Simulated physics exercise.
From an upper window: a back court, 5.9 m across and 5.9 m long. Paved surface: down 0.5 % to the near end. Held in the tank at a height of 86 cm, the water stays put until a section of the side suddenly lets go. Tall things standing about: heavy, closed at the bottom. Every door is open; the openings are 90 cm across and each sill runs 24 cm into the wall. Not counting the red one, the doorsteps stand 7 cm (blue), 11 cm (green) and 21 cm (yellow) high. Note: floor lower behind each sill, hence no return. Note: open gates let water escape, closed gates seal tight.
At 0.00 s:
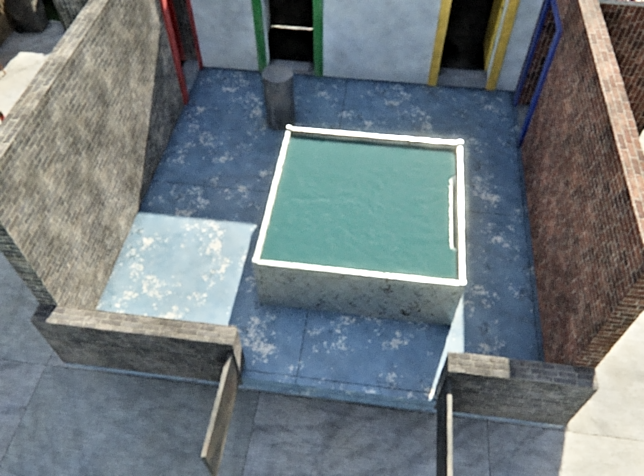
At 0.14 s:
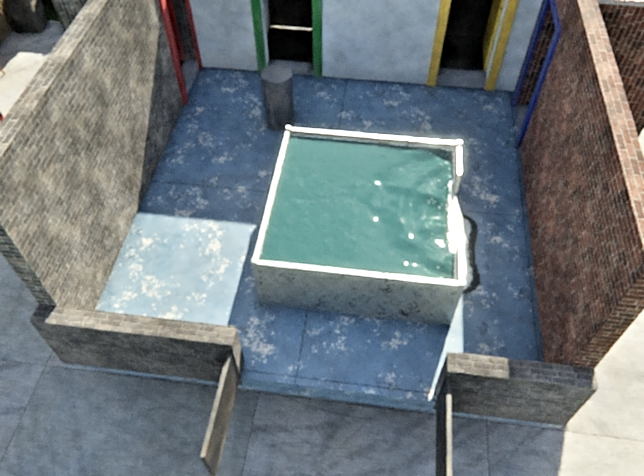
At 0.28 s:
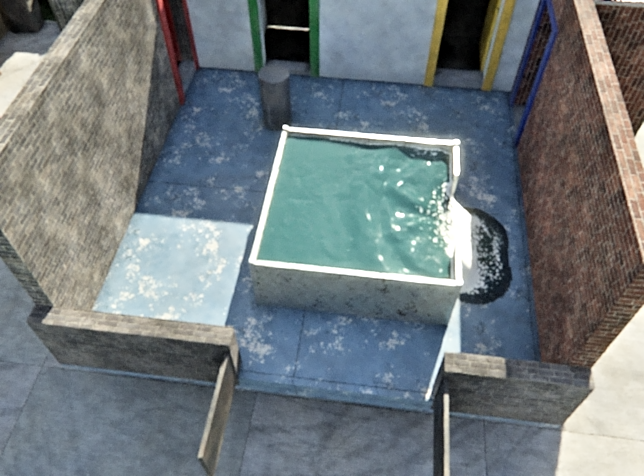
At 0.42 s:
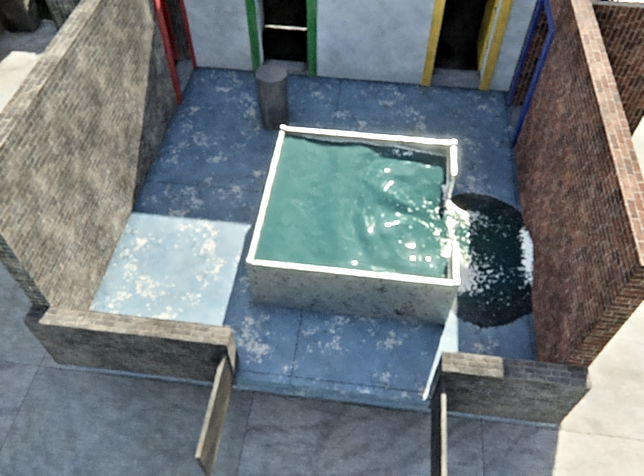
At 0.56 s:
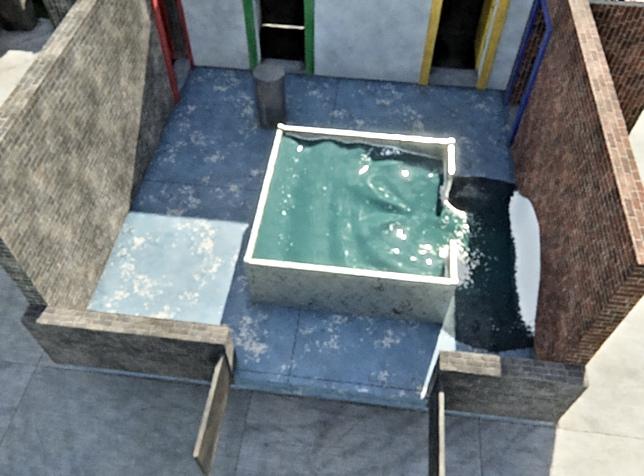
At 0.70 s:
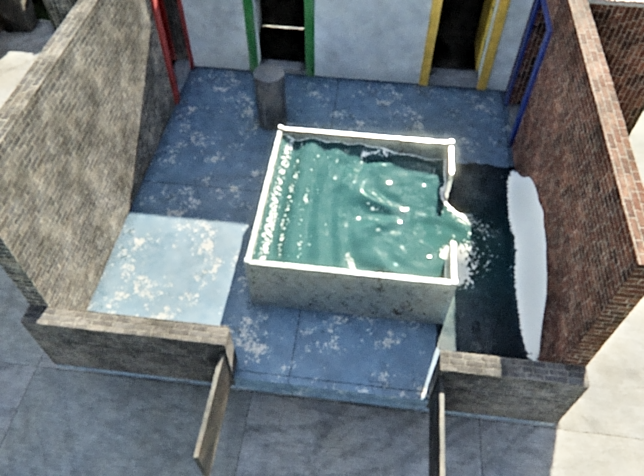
A walled back court with a blue, pale-blotched floor is seen from high above, the view shifting very slightly. A white-rimmed square tank of green water stands in the middle, with a grey cylinder behind it, red, green, yellow and blue doorways beyond, and brick walls either side. Water breaks through the tank's right side, ripples spreading across its surface, and a dark, white-edged sheet widens over the floor to the right-hand wall.
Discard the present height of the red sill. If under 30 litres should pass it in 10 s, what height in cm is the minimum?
The minimum is around 18 cm.
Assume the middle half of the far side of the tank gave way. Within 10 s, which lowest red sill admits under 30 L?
Roughly 27 cm.
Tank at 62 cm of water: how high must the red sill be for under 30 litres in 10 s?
It would take a step of about 12.0 cm.
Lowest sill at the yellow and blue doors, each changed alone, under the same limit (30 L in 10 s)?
You'd want about 27 centimetres at yellow and about 13.0 centimetres at blue.
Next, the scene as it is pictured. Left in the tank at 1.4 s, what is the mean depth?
It averages roughly 62 centimetres.
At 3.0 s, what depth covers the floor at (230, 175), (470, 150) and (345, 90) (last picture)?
First 0, then 9, then 13 cm.
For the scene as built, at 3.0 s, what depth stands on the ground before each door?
Blue door 8 cm, red door 0 cm, green door 5 cm, yellow door 32 cm.
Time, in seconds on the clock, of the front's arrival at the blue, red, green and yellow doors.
Blue 1.1 s, red 3.4 s, green 2.6 s, yellow 1.5 s.
After 1.4 s water covers 20 % of the floor, deepest (65 cm) near (516, 262); it has not reached the red door.
After 3.0 s water covers 60 % of the floor, deepest (46 cm) near (529, 379); it has not reached the red door.
After 10.0 s water covers 95 % of the floor, deepest (20 cm) near (258, 226); 14 cm at the red door, 14 litres in over its 20 cm sill.
At the red door as built, the water arrived by 3.5 s and peaked near 25 cm at 4.8 s.
Run again over the same 10 s with other heights there, 81 litres in over 15 cm, 12 litres over 20.5 cm. The limit of 30 litres is kept from about 18 cm up.
